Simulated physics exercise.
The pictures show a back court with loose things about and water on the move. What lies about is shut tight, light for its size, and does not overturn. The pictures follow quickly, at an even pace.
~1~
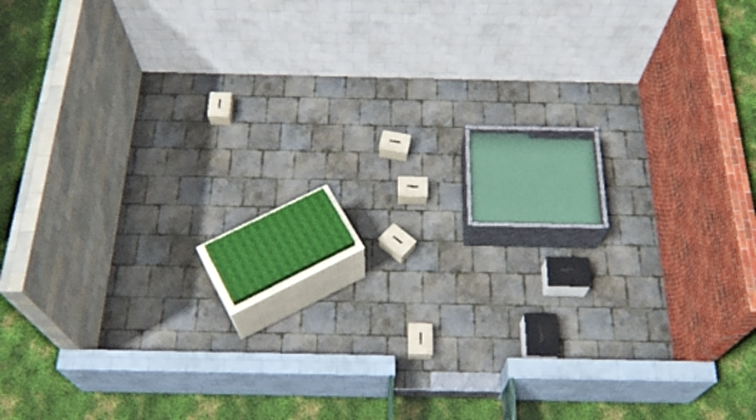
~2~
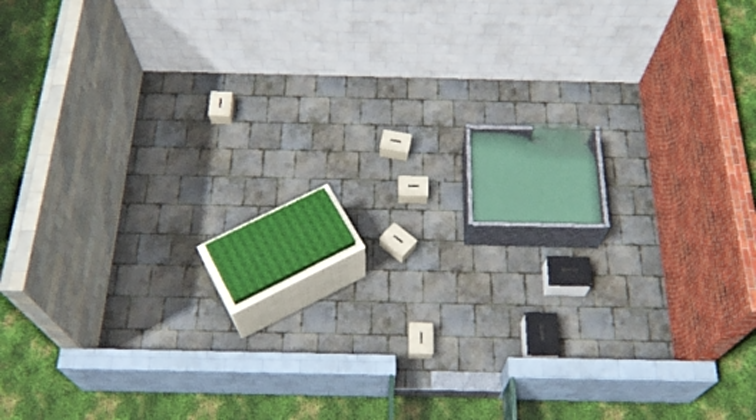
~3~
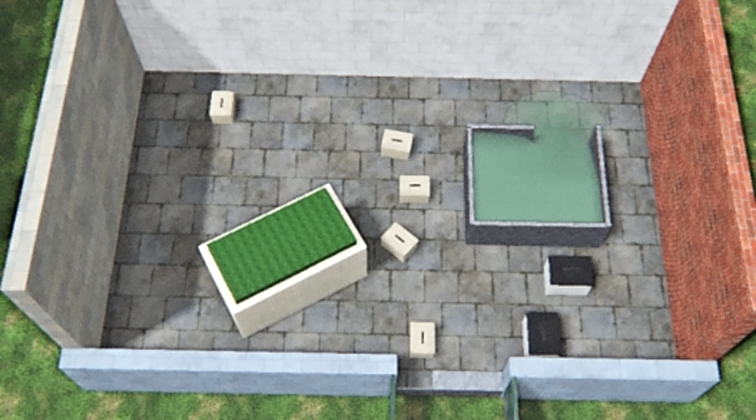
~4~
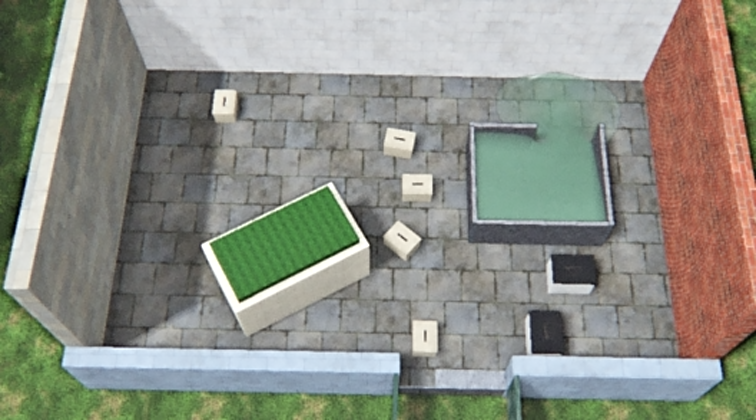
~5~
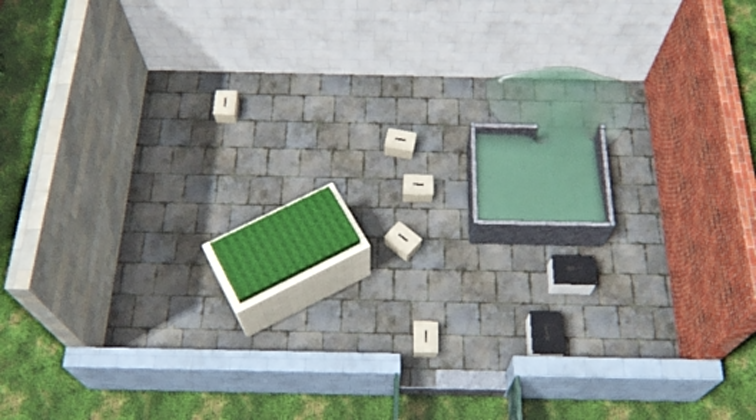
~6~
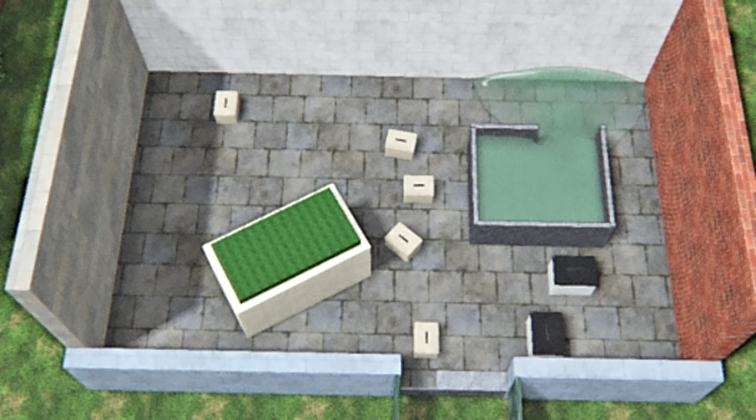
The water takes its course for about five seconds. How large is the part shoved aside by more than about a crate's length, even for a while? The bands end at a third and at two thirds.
Share: Under a third.
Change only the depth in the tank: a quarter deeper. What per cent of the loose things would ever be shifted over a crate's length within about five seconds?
Roughly 30 per cent.
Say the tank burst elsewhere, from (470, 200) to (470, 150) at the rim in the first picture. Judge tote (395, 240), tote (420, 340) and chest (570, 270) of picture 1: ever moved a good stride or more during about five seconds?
In turn: Yes, less than that, under that.
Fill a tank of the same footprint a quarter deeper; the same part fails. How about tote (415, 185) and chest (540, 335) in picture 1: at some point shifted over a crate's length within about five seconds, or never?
One after the other: Never so far, swept aside.
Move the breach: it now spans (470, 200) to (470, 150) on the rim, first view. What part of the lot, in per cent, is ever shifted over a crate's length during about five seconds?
I make it 60 per cent.
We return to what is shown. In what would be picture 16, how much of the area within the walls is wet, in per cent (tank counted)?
Close to 35 %.
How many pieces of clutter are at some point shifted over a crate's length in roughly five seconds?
1 of them.
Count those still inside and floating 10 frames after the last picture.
That makes 0.
A moment on, 0 of 7 are well off their spots; 0 afloat.
Next, 0 of 7 are well off their spots; 0 afloat.
Later, 0 of 7 are well off their spots; 0 afloat.
In the end, 1 of 7 are well off their spots, and 1 have been at some point; 0 afloat.
